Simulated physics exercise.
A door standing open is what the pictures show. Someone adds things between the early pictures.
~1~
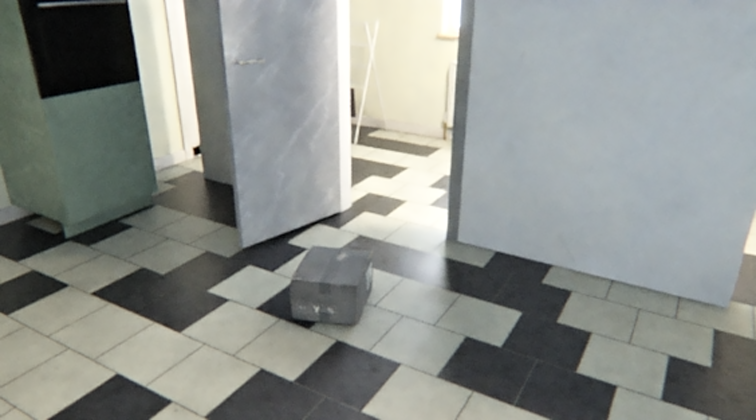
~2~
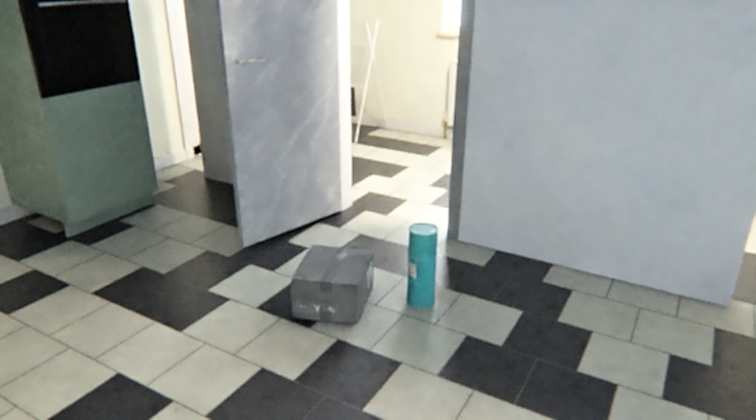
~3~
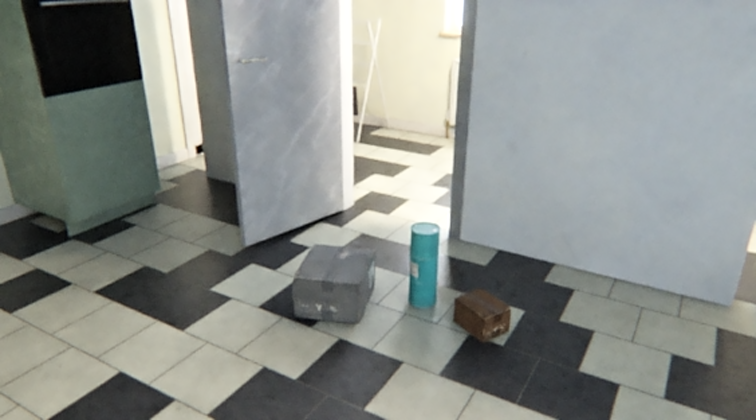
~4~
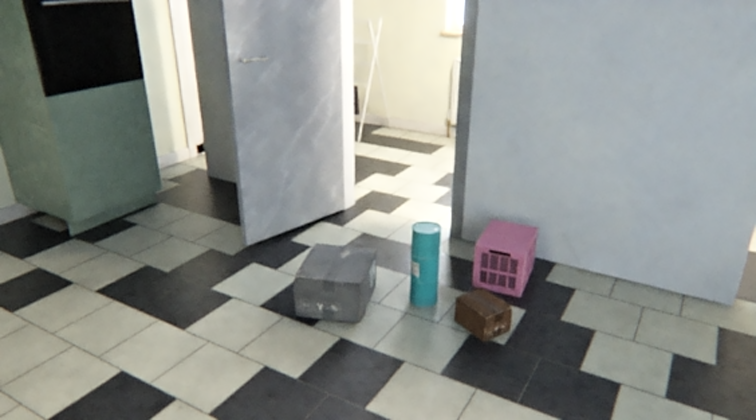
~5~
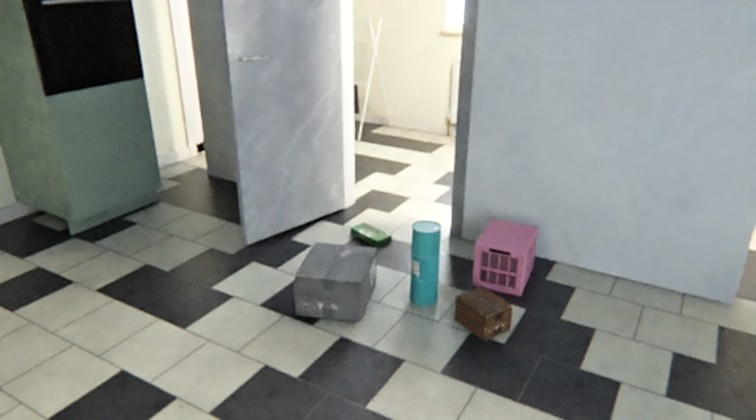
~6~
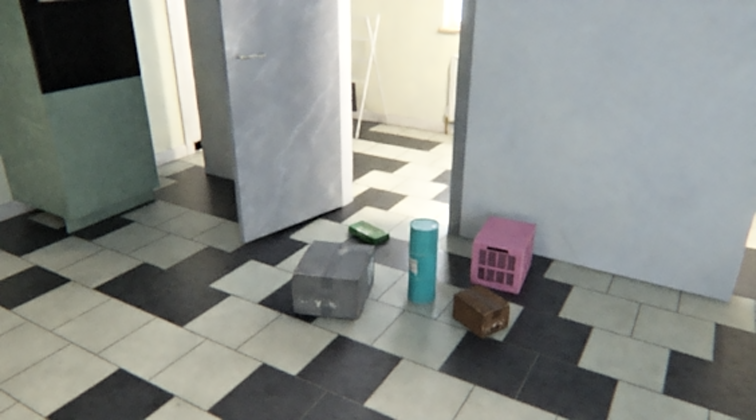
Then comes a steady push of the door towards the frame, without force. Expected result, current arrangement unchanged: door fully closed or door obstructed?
Result: Door fully closed.
Then, 1.70 s after the last picture, door 53° open.
Then, 2.50 s after the last picture, door 23° open; green packet slid about its own width near (394, 227).
At rest, door 0° open; moved from the start, green packet; the other 4 in place. Seen from the same camera at the end, green packet near (414, 216).
